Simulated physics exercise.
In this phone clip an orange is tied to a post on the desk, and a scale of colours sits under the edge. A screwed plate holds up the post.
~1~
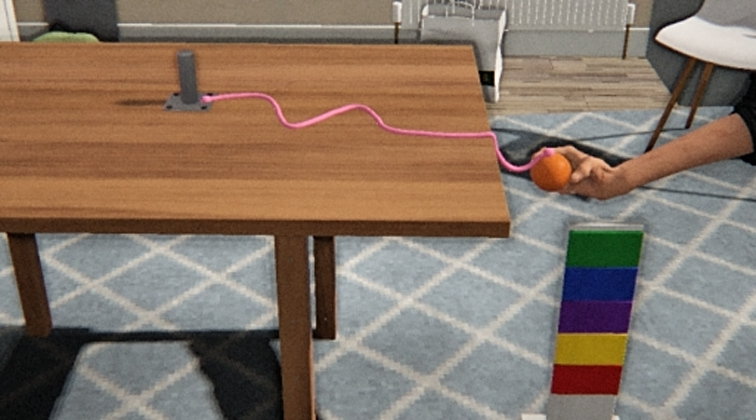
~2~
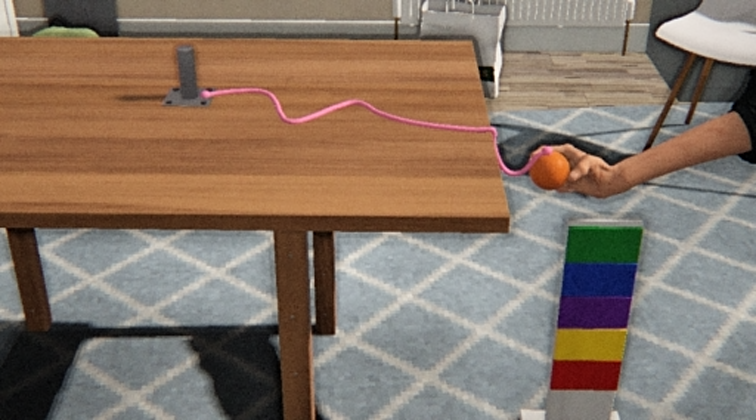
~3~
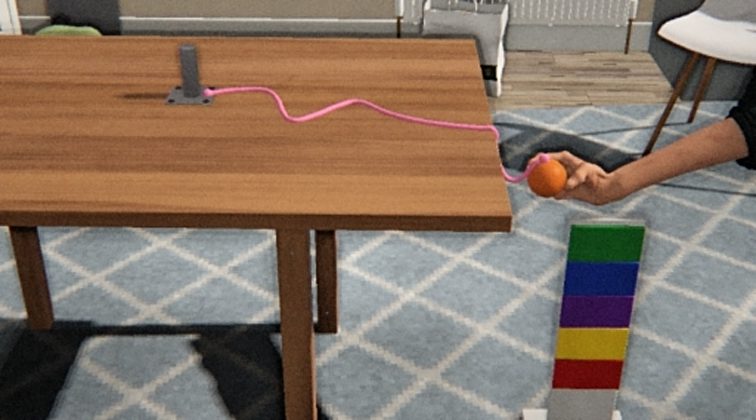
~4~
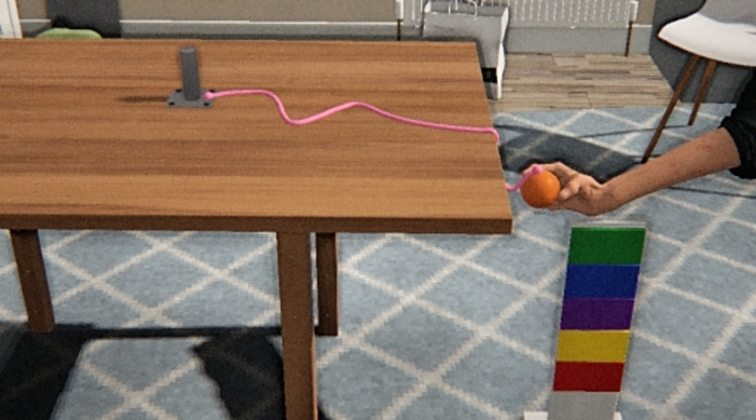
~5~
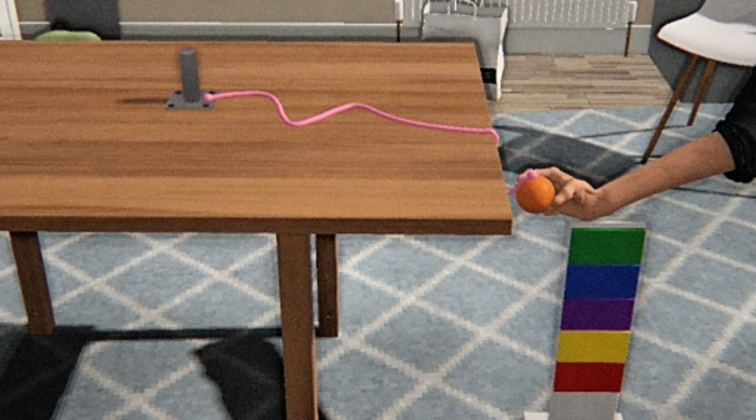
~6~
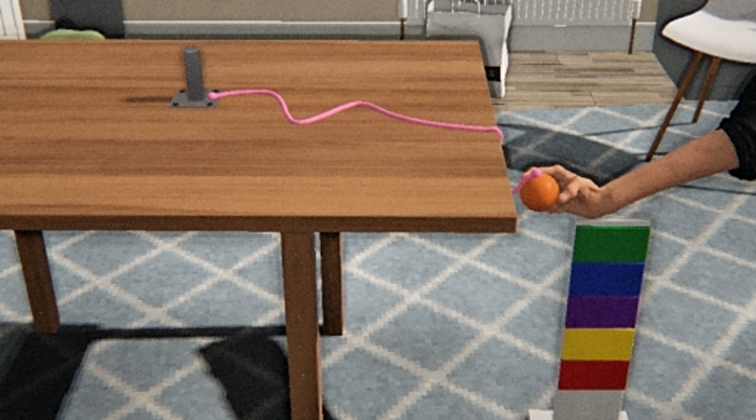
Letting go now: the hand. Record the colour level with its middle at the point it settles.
Colour at middle: Purple.
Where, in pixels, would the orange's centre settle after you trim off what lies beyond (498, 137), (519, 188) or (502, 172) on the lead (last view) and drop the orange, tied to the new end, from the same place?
Going through them in turn gives (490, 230), (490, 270) and finally (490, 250).
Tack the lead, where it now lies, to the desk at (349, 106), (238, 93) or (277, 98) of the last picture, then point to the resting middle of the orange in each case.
Respectively (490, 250), (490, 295) and (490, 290).
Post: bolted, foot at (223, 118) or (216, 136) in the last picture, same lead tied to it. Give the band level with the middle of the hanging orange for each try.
Answer, in order: Yellow, yellow.
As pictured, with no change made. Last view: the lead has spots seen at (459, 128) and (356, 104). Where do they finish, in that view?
One ends up around (494, 163), the other around (425, 110).
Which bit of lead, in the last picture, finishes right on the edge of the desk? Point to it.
That spot is near (413, 121).
Soon after, orange near (525, 309); level with purple.
After that, orange near (454, 283); level with purple.
And then, orange near (498, 295); level with purple.
In the end, orange near (487, 294); level with purple. Its middle rests at the purple band.
